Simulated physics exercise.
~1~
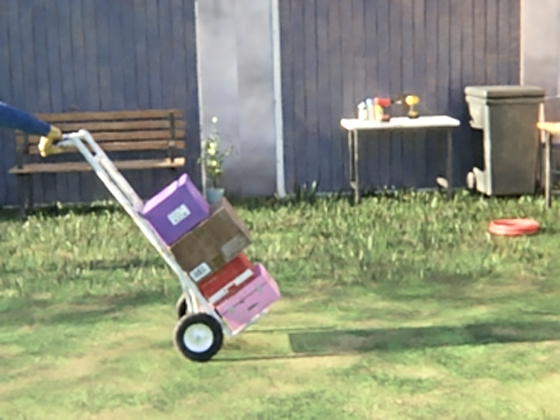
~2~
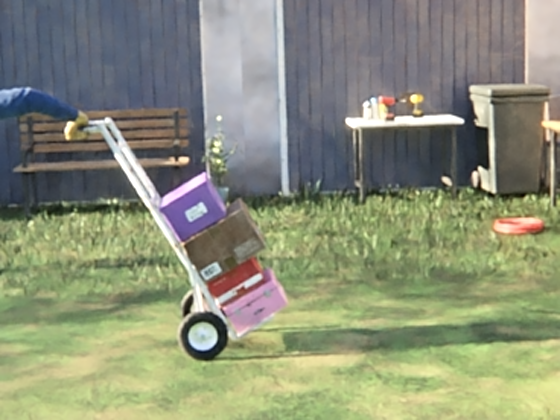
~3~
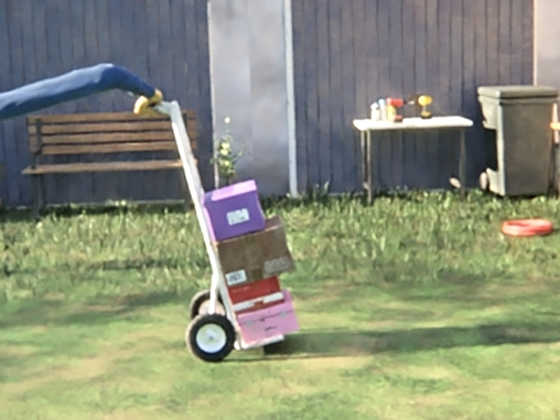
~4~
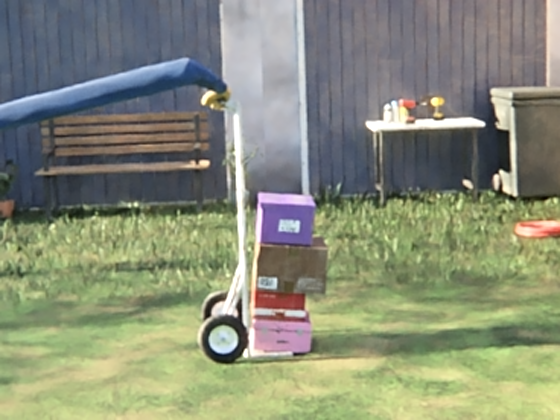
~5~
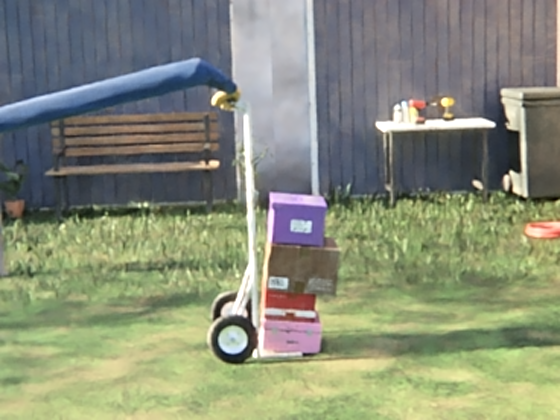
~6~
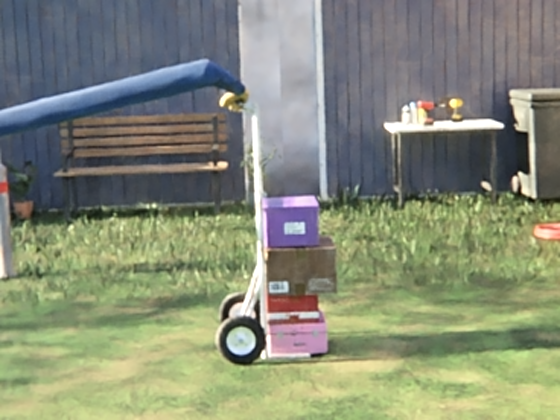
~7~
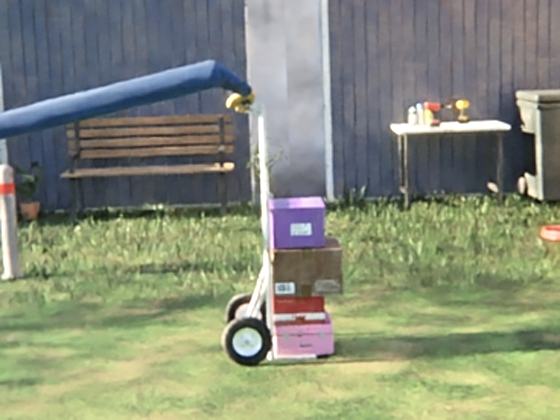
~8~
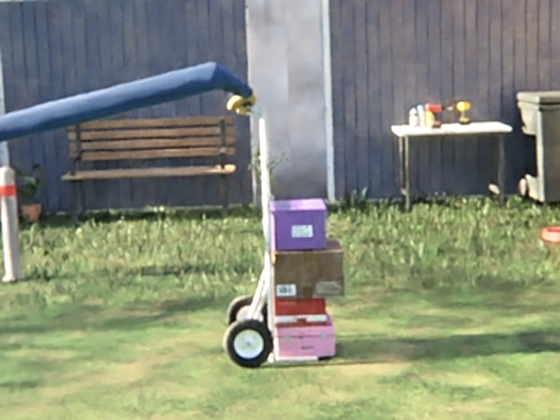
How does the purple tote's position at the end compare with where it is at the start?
At the start it is tilted back with the truck, near the right end of the bench. By the end it sits level on top of the upright stack, farther right in view and in front of the pale section of the fence.
A white hand truck with black wheels leans back to the left on a sunlit lawn, carrying a stack with a purple tote on top, then a brown box, a red box and a pink toolbox. Seen from the side, the yard has a dark fence, a wooden bench at left and a white table and bin at right. A blue-sleeved arm with a yellow glove swings the handle up until the truck stands upright. The boxes rock slightly and settle as the view drifts left. Finally the arm still holds the handle, and all four items remain stacked.
